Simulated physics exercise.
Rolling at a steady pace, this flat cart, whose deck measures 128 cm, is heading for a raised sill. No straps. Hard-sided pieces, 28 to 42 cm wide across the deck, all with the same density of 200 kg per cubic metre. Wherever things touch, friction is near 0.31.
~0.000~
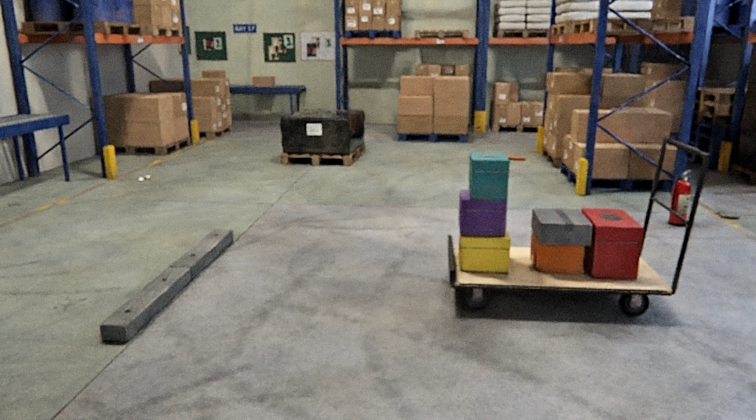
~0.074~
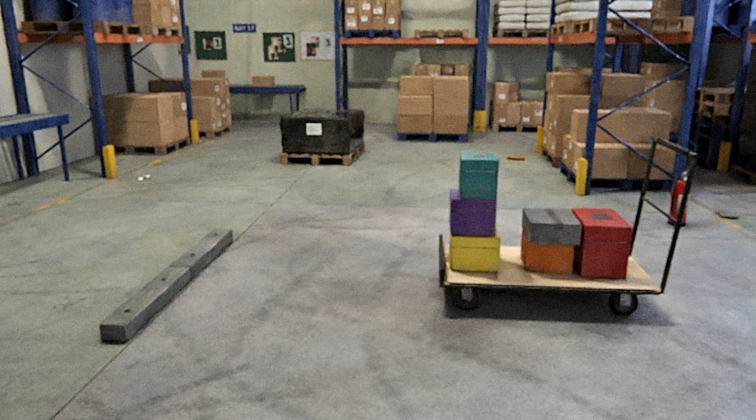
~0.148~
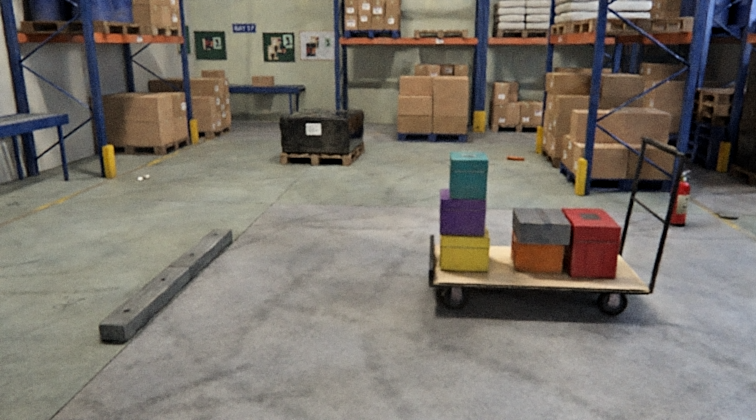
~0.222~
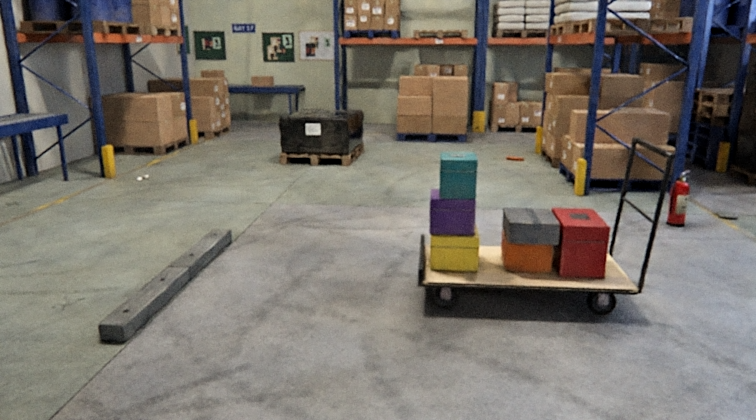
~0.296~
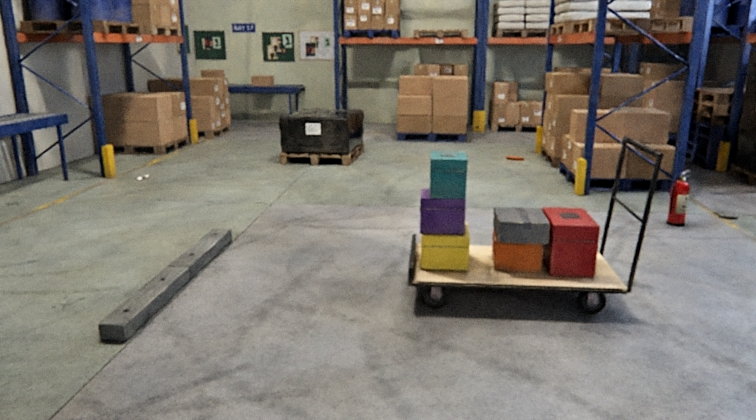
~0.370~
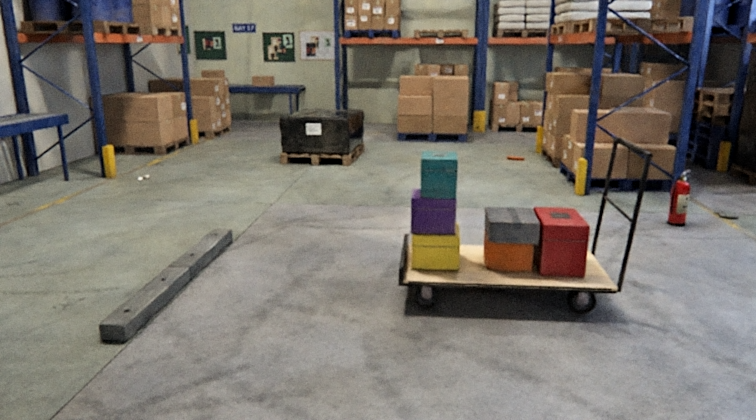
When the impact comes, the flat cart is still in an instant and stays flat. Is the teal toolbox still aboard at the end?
Yes: I predict on.
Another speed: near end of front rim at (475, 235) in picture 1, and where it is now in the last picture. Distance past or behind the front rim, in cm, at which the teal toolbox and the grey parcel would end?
Teal 80 past, grey 50 behind.
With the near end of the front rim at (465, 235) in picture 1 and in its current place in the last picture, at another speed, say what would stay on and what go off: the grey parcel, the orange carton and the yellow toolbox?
So grey stays, orange stays, yellow stays.
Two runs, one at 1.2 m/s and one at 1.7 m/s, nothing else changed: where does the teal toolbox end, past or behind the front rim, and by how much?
The first try ends 60 cm past the front rim, the second 110 cm past it.
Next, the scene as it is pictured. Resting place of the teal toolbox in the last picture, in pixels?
About (180, 169).
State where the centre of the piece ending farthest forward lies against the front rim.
Its centre ends up near 10 cm behind the front rim.
The wheels strike at 2.25 s.
After 2.65 s the teal toolbox is 8 cm behind the rim, tilted 0°, near (180, 169) in the last picture's view.
After 3.05 s the teal toolbox is 8 cm behind the rim, tilted 0°, near (180, 169) in the last picture's view.
Final state at 3.3 s, nothing is past the rim; behind it, red toolbox, purple toolbox, grey parcel, teal toolbox, orange carton and yellow toolbox.
